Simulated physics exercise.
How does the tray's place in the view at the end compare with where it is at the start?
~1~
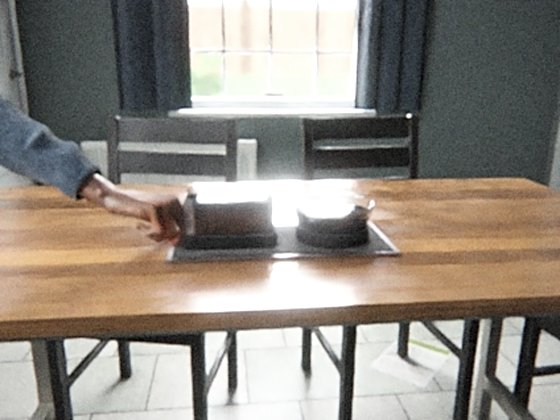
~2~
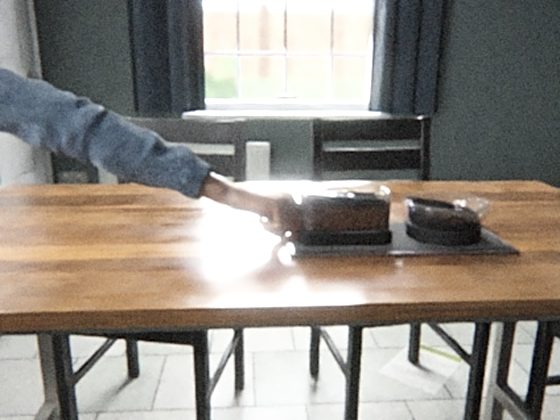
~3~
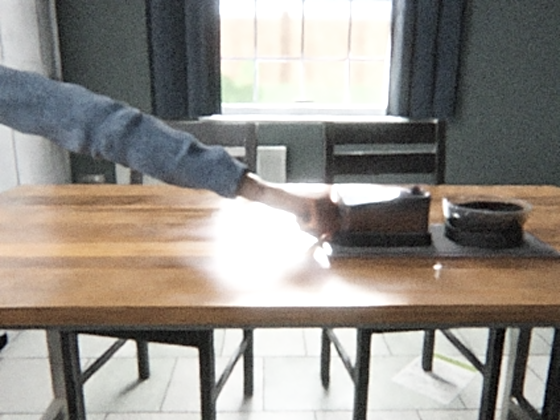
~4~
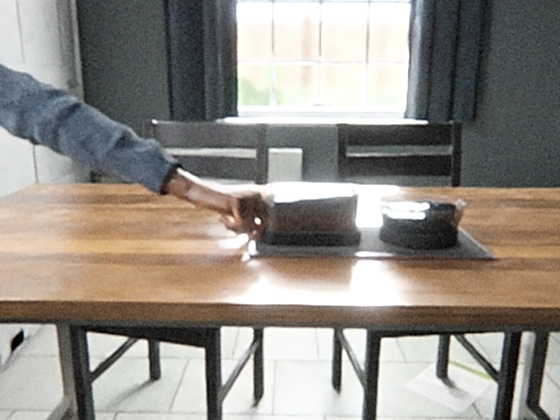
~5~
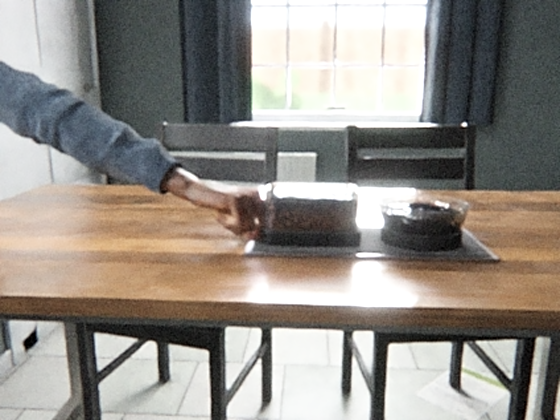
At the end the tray sits farther to the right in the view than it does at the start, when it is close to the middle.
